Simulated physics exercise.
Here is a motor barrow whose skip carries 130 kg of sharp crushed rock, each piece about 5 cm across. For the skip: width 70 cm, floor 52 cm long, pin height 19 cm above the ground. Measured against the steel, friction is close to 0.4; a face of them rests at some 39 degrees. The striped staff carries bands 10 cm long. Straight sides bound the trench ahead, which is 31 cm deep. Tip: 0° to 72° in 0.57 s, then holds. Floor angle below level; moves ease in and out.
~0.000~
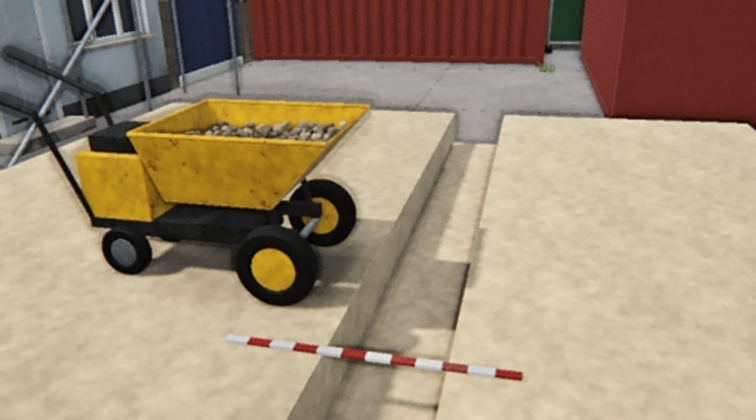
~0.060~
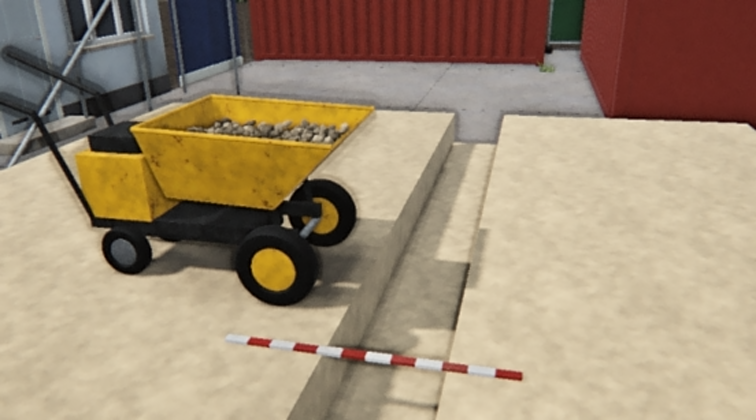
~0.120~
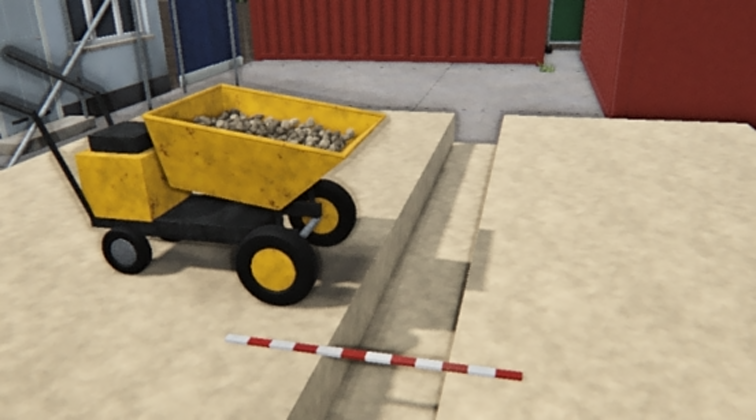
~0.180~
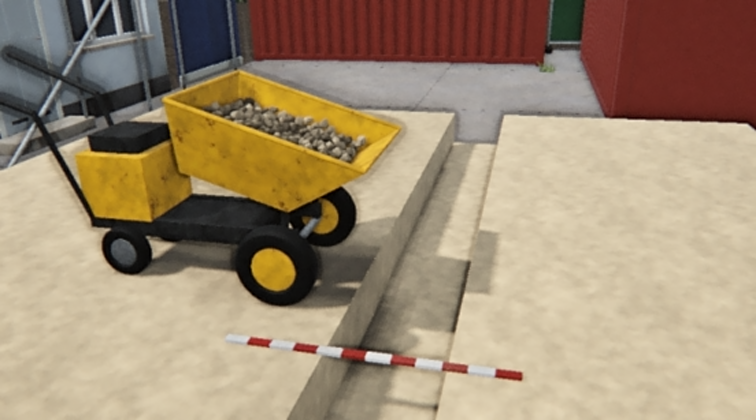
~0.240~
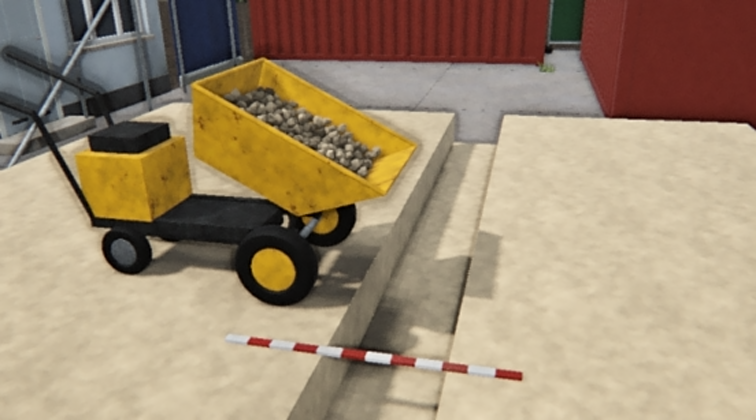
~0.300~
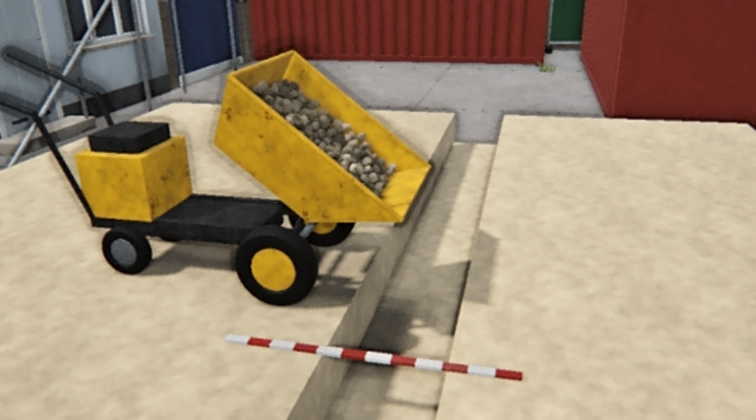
The clip shows a small yellow and black motor barrow standing beside a trench with a red and white staff in front; its skip of stones tilts forward steadily, the rear rising high and the lip lowering to the right.
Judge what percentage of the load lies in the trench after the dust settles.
About 52 %.
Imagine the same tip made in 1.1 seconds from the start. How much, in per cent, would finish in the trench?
That would give about 75 percent.
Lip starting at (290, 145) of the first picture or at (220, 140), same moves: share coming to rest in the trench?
About 85 per cent first, then about 80 per cent.
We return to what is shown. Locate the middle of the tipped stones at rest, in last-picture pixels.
About (460, 307).
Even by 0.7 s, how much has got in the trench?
Around 15 per cent of it, at that instant.
After 0.4 s the floor is at 61°; 100 % in the skip; the foremost stones are at (405, 248).
After 0.7 s the floor is at 72°; 79 % in the skip, 13 % in the trench, 7 % past the trench; the foremost stones are at (489, 292).
After 1.0 s the floor is at 72°; 14 % in the skip, 36 % in the trench, 50 % past the trench; the foremost stones are at (683, 304).
After 3.0 s the floor is at 72°; 0 % in the skip, 52 % in the trench, 48 % past the trench; the foremost stones are past the picture's edge.
